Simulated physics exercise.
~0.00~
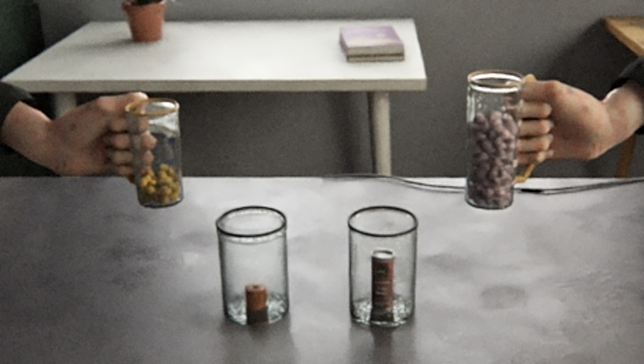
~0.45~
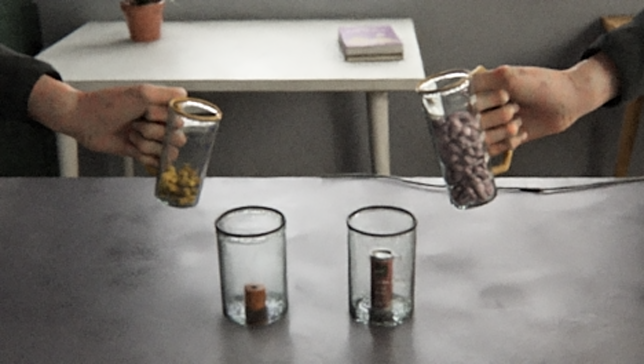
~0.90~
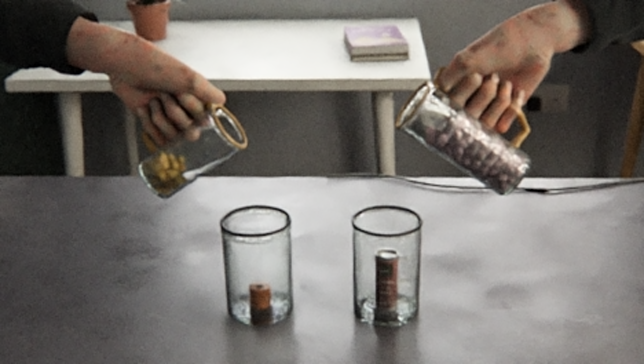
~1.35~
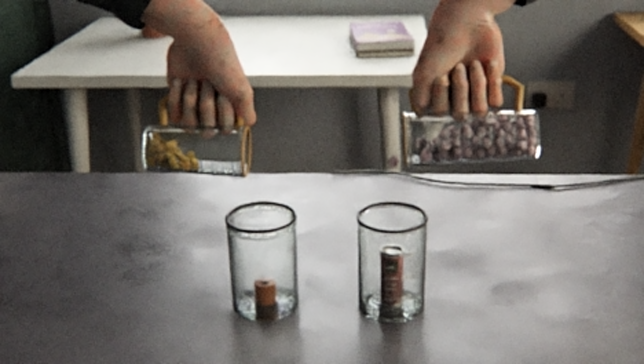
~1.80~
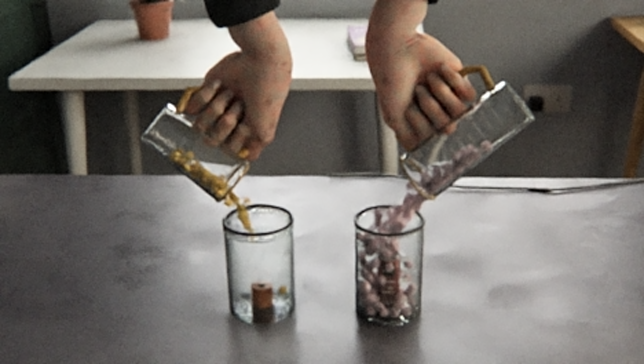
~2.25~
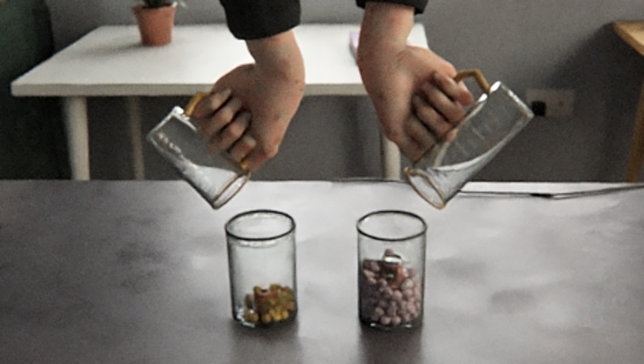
At first, two hands hold glass mugs above a grey table, the left with a little yellow filling and the right nearly full of pinkish-purple pieces. Below stand two clear glasses, each with a small upright object inside, the left one shorter. The hands tip the mugs inward until they lie on their sides, with nothing falling yet. Then they tilt further, and both fillings pour into the glasses. Finally, the mugs are empty and still tipped, the left glass holds a shallow layer, the right is about half full, and both objects' tops still show.
